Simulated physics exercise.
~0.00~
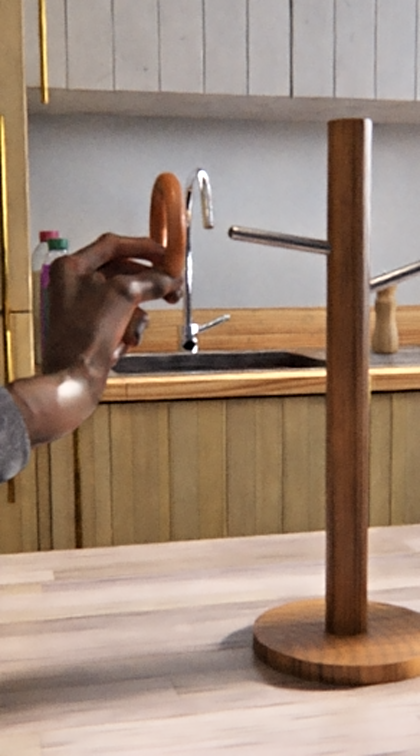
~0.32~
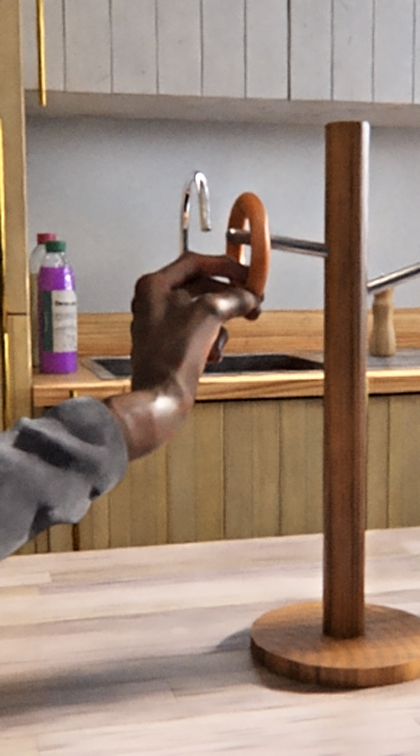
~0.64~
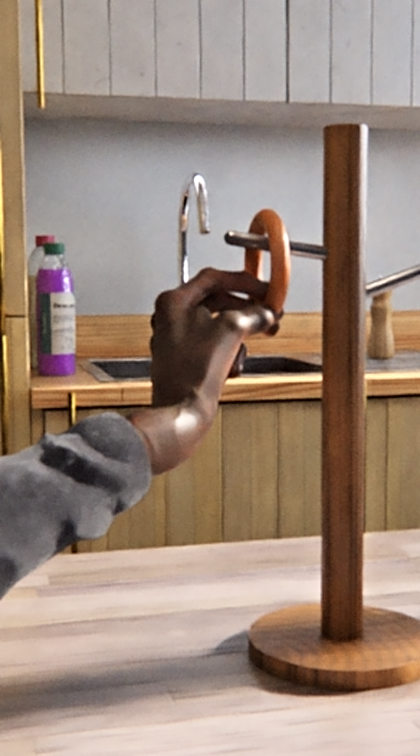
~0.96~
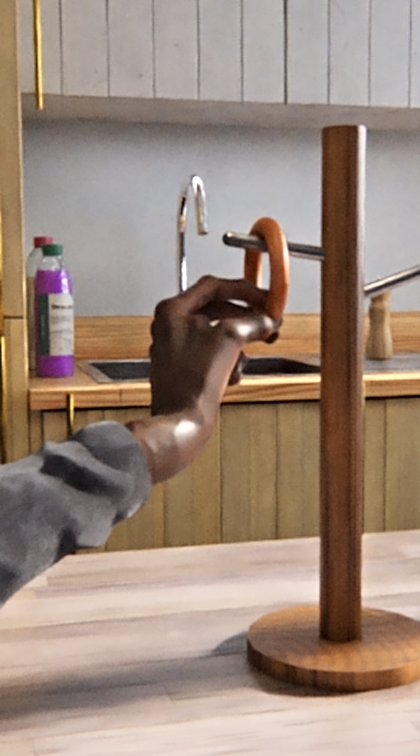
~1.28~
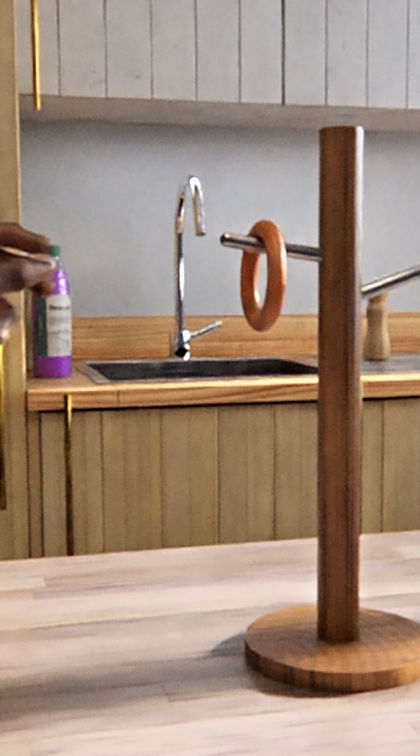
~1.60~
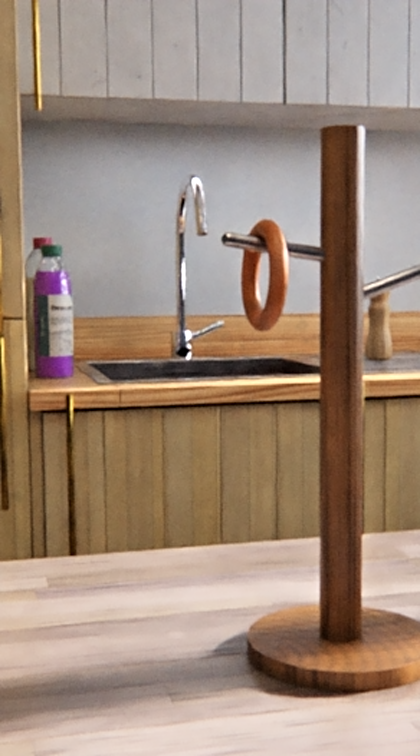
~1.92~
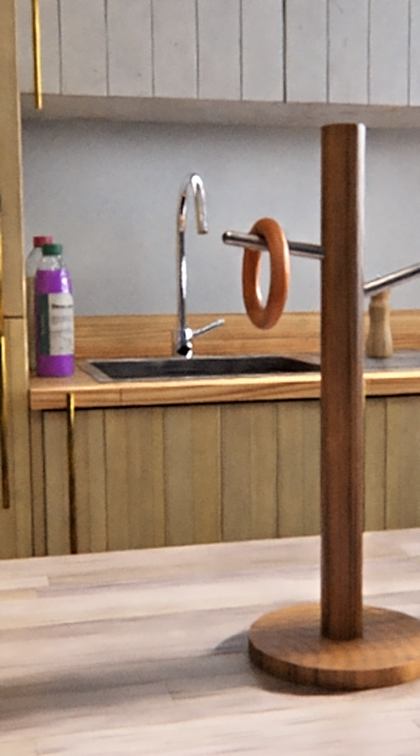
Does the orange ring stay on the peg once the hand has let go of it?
Yes, the orange ring remains hooked on the metal peg after the hand draws away.
